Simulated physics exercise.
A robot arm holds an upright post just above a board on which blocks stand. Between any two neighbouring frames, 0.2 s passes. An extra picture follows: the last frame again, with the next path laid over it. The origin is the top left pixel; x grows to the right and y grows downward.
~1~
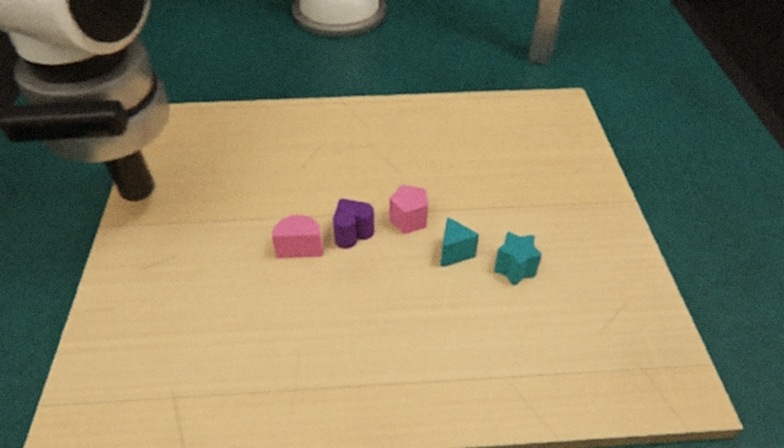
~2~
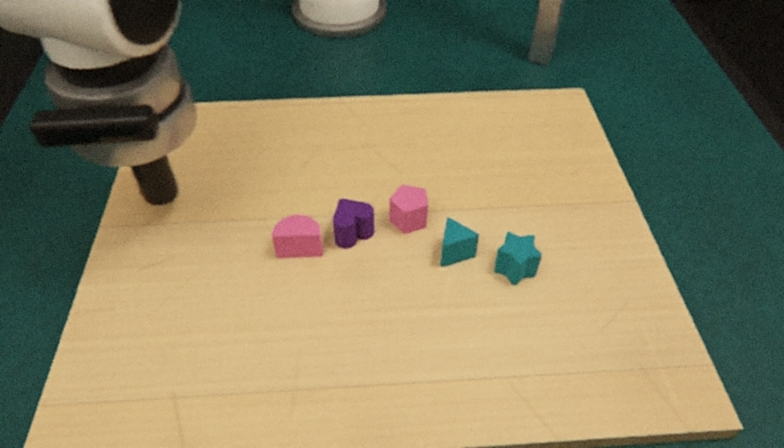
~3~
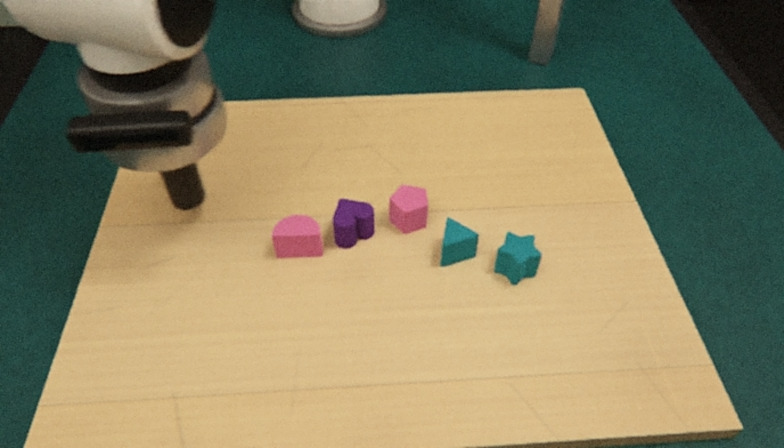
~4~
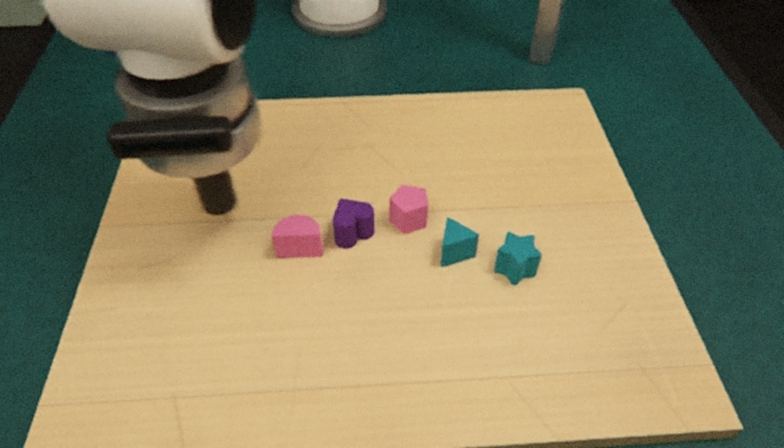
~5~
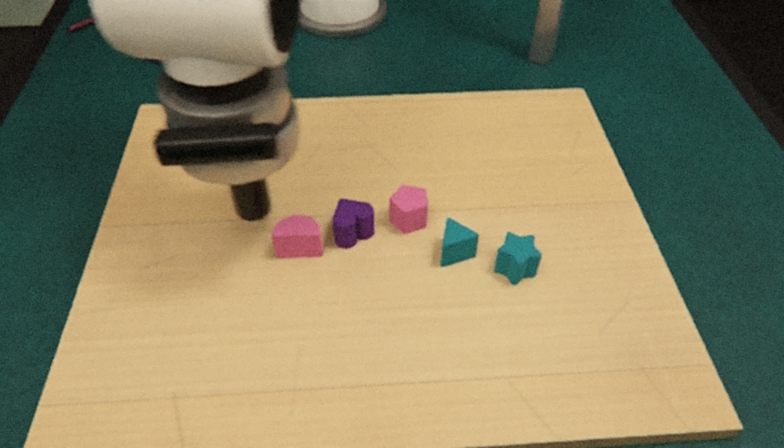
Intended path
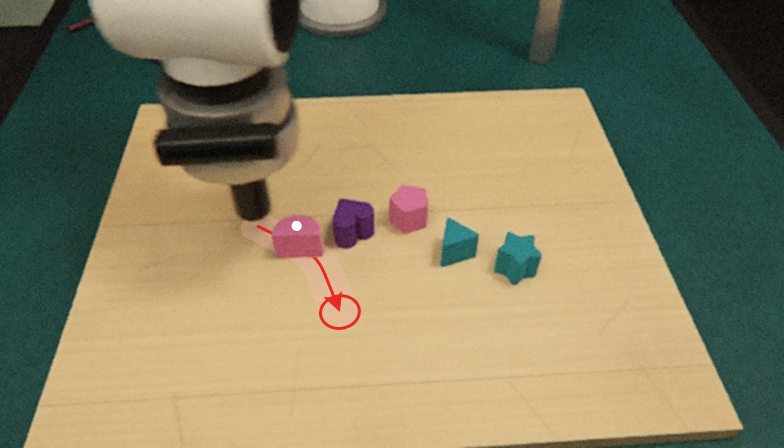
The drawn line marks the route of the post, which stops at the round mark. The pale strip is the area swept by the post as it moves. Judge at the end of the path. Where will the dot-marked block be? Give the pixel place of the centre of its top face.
I expect it at (365, 261).
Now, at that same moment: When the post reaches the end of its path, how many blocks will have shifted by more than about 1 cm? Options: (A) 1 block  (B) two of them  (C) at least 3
A - 1 block.
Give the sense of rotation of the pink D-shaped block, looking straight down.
It twists anticlockwise.
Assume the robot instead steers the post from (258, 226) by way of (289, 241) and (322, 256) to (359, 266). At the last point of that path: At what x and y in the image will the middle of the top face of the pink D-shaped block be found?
Its top centre lands on (392, 258).
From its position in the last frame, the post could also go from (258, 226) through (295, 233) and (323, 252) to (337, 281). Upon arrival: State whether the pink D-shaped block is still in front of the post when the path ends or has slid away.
The post should keep driving it forward.
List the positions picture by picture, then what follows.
The first picture shows post tip at (138, 191); block tops, pink D-shaped block at (297, 226); purple heart-shaped block at (351, 211).
The second picture shows post at (162, 195); blocks unchanged.
The third picture shows post at (189, 199); blocks unchanged.
The fourth picture shows post at (220, 204); blocks unchanged.
The fifth picture shows post at (254, 210); pink D-shaped block at (297, 226); purple heart-shaped block at (351, 211).
Path on the board, from (258, 226) through (296, 245) and (324, 273) to (340, 312); the dot is on the pink D-shaped block.
The first path, step by step. One third of the way, post at (293, 229); pink D-shaped block at (323, 236).
Two thirds of the way, post at (323, 258); pink D-shaped block at (358, 255), turned 55° anticlockwise.
At the end, post at (338, 296); pink D-shaped block at (365, 261), turned 90° anticlockwise; purple heart-shaped block in place.
